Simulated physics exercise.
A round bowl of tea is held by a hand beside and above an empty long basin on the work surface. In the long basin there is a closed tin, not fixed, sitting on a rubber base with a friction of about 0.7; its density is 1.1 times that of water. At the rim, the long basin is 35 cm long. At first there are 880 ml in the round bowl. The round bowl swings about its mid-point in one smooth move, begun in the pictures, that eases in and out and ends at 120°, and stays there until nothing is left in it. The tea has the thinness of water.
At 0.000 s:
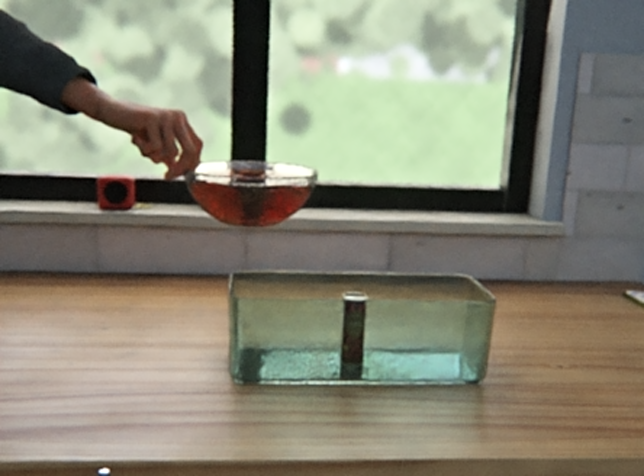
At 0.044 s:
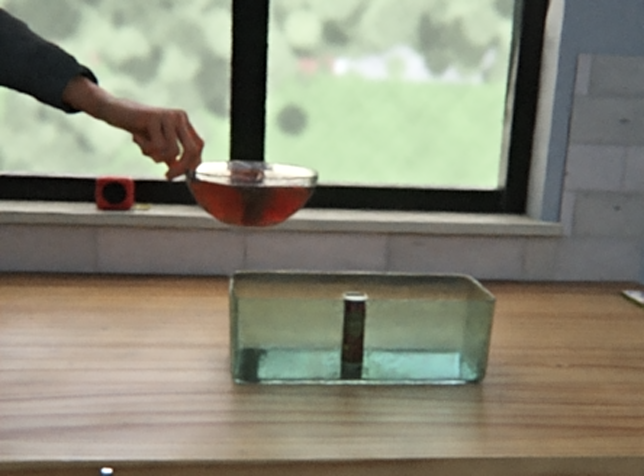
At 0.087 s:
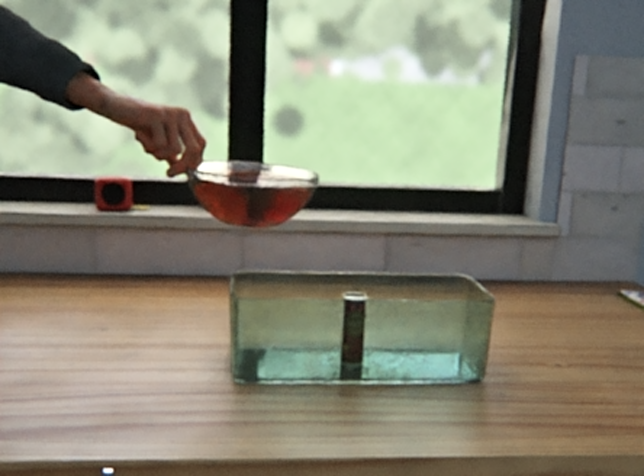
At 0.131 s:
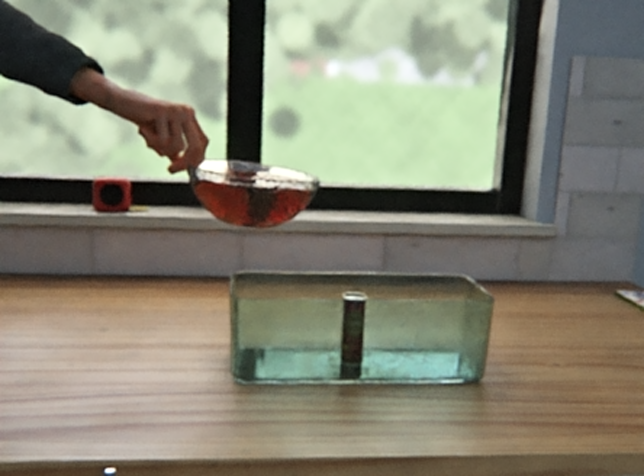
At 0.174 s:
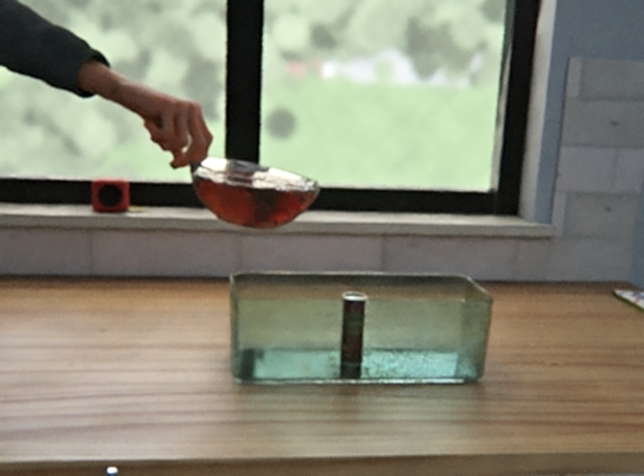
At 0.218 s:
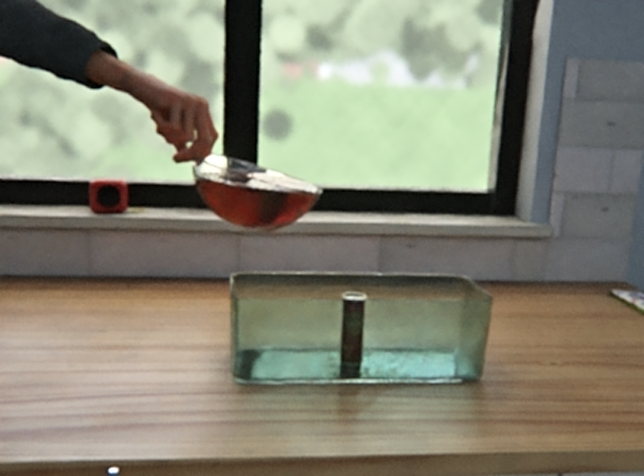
A hand reaching in from the left holds a clear round bowl of reddish-brown tea and gradually tilts it, its right rim dipping slightly while the camera drifts a little. Below and to the right, a long pale-green glass basin containing an upright dark tin sits still on a wooden work surface. Behind, seen from the front, are a black-framed window, blurred greenery and a small red object on the sill.
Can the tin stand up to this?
It is going to cope.
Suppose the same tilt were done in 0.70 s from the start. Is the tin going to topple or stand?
Then the tin tumbles.
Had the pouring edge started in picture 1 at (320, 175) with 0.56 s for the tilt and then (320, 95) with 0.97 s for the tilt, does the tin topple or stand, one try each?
Try 1: Tipped over; try 2: Still standing.
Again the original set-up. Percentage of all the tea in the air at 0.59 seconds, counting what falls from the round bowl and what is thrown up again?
38 per cent.
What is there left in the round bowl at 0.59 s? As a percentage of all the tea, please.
Around 16 in a hundred.
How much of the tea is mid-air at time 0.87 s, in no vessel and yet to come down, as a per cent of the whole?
Airborne fraction: Approx. 1 %.
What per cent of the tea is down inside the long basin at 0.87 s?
Reading: Approx. 94 %.
After 0.59 s the tilt is 81° and 17 per cent is still to pour; the tin stands where it began.
After 0.87 s the tilt is 117° and 0 per cent is still to pour; the tin stands 1 cm from where it began.
After 1.16 s the tilt is 120° and 0 per cent is still to pour; the tin stands 1 cm from where it began.
After 1.47 s the tilt is 120° and 0 per cent is still to pour; the tin stands 1 cm from where it began.
In the end the tin stands 1 cm from where it began.
